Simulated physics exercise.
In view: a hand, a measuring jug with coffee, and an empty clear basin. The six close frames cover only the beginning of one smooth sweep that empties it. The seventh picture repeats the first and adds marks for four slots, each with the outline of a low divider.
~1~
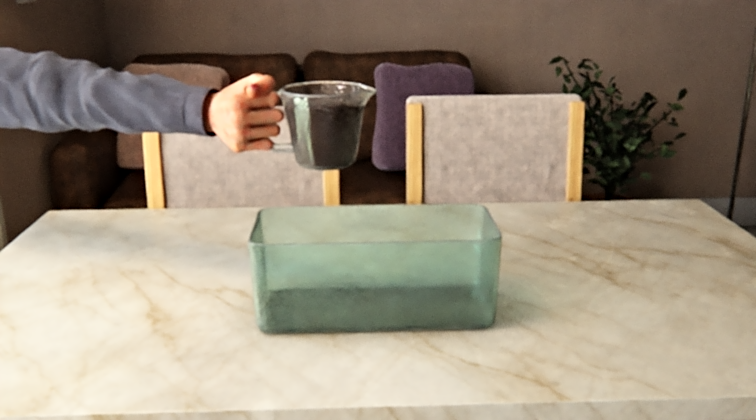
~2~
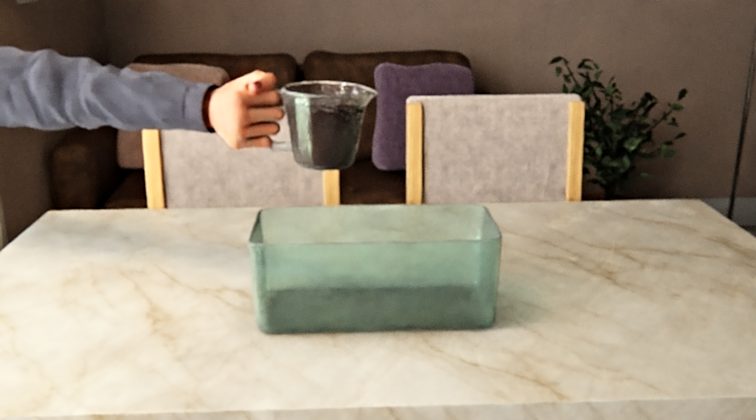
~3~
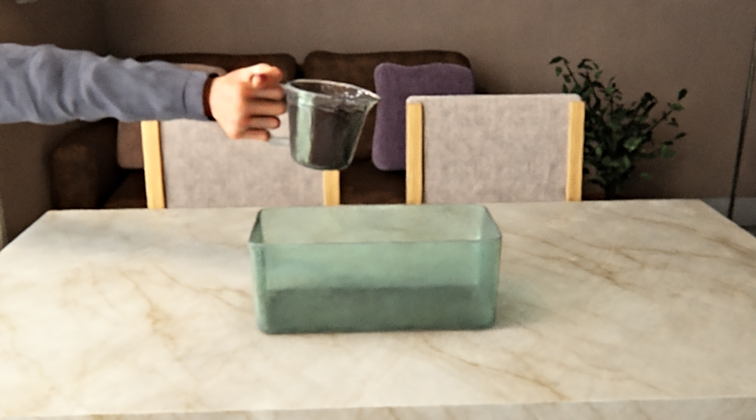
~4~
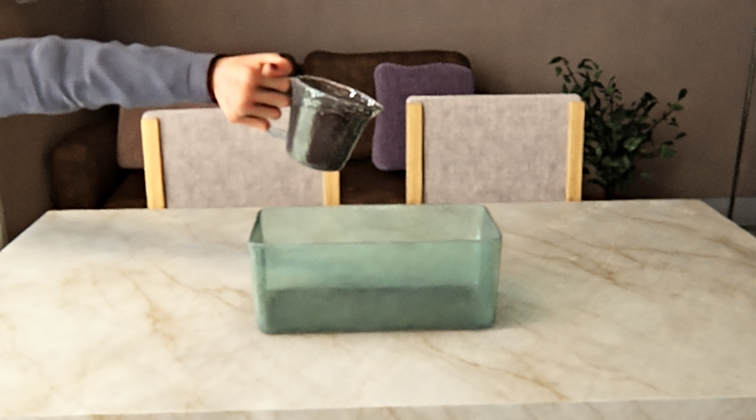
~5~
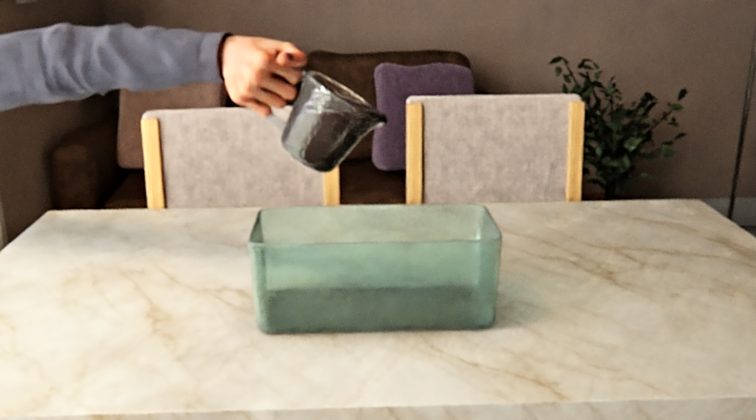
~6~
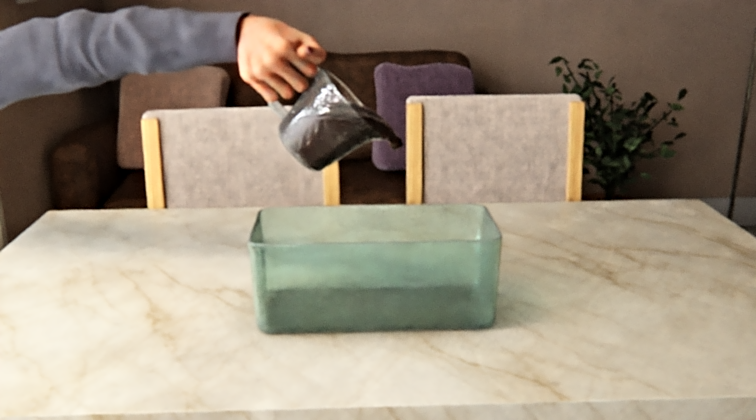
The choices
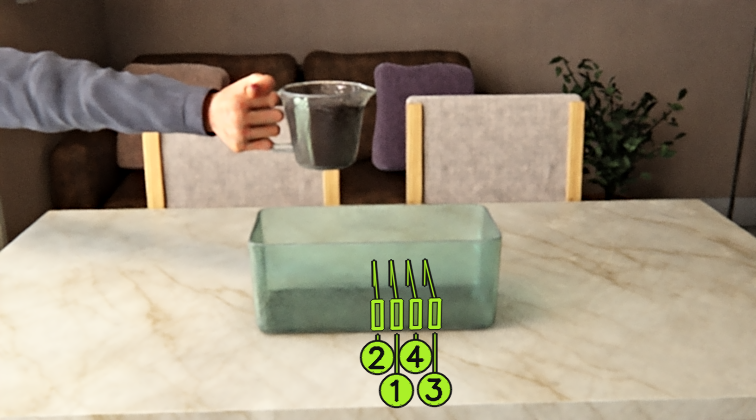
The clip shows a hand reaching in from the left, holding a measuring jug of dark liquid above a see-through basin on a marbled table, and steadily tilting it rightward until the liquid starts passing over its lip.
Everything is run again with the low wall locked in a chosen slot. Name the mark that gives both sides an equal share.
4 beats the others.
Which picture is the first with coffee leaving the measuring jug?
Picture 5.
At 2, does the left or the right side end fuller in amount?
More ends on the right.
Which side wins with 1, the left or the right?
The right one.
On the marked copy, 1 at (396, 334); 2 at (377, 335); 3 at (434, 333); 4 at (415, 334).
If 1 is chosen, about 26 % ends left of the wall and 72 % right of it.
If 2 is chosen, about 9 % ends left of the wall and 89 % right of it.
If 3 is chosen, about 80 % ends left of the wall and 19 % right of it.
If 4 is chosen, about 56 % ends left of the wall and 42 % right of it.
